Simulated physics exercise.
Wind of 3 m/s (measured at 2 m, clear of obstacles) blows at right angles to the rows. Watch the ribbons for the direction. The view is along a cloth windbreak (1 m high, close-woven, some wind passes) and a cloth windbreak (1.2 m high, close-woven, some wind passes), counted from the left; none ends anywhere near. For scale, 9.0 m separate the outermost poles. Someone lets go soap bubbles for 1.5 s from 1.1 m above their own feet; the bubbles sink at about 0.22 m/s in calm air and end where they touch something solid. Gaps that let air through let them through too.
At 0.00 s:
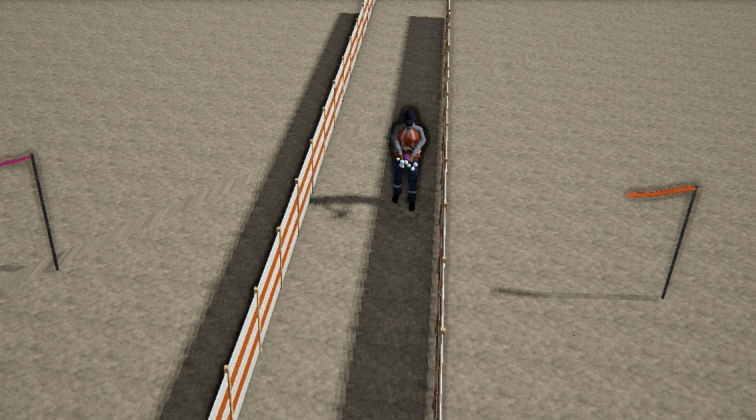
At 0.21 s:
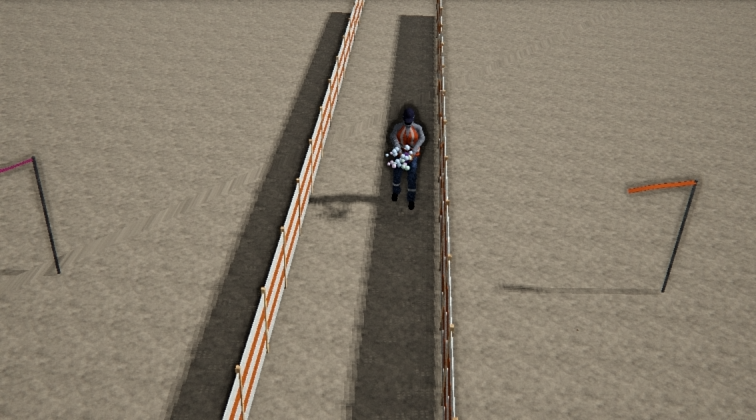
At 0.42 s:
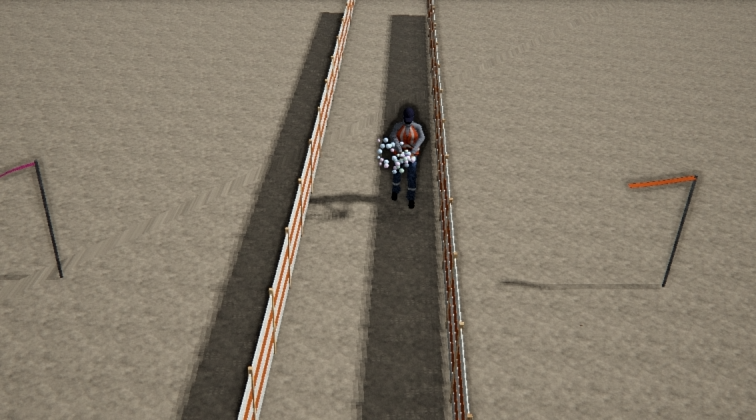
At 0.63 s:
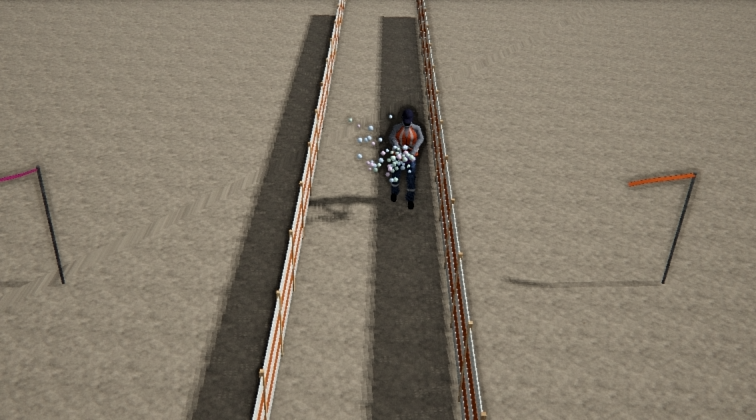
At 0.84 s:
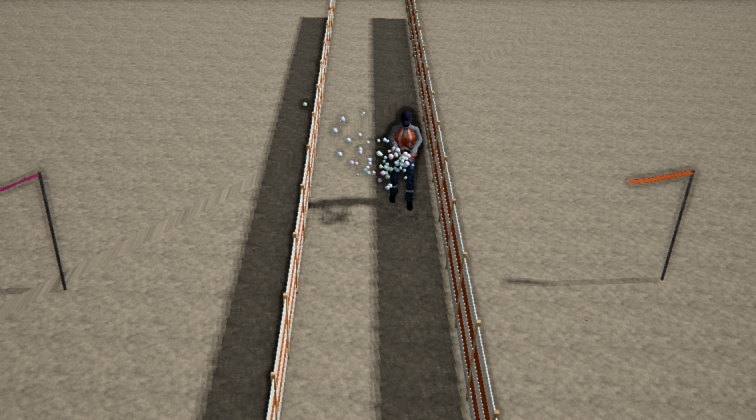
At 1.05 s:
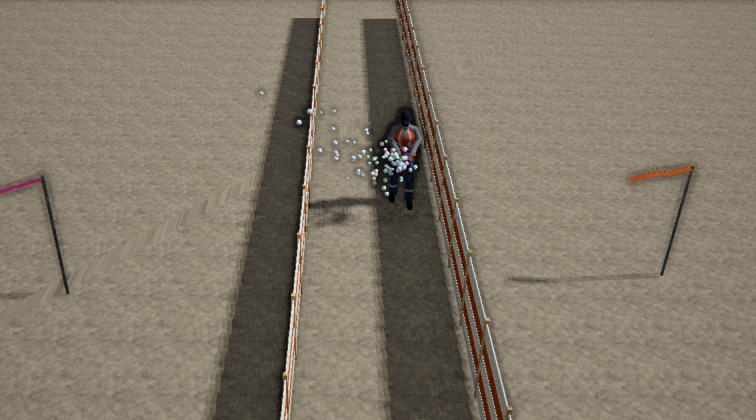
Soap bubbles stream leftward from a person standing between two long cloth windbreaks.
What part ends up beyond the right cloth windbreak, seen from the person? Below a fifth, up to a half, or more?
It is less than a fifth that ends up on the far side.
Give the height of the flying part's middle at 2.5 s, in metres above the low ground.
About 1.0 m.
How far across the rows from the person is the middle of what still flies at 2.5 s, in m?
About 1.5 m.
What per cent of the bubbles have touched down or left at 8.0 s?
About 50 %.
After 2.5 s, 100 % is in the air or yet to come; 0 % is beyond the right cloth windbreak; the middle of what still flies is 1.1 m above the low ground, near (328, 161).
After 4.0 s, 93 % is in the air or yet to come; 0 % is beyond the right cloth windbreak; the middle of what still flies is 0.9 m above the low ground, near (267, 168).
After 8.0 s, 52 % is in the air or yet to come; 0 % is beyond the right cloth windbreak.
After 20.0 s, 3 % is in the air or yet to come; 0 % is beyond the right cloth windbreak.
After 45.0 s, 0 % is in the air or yet to come; 0 % is beyond the right cloth windbreak.
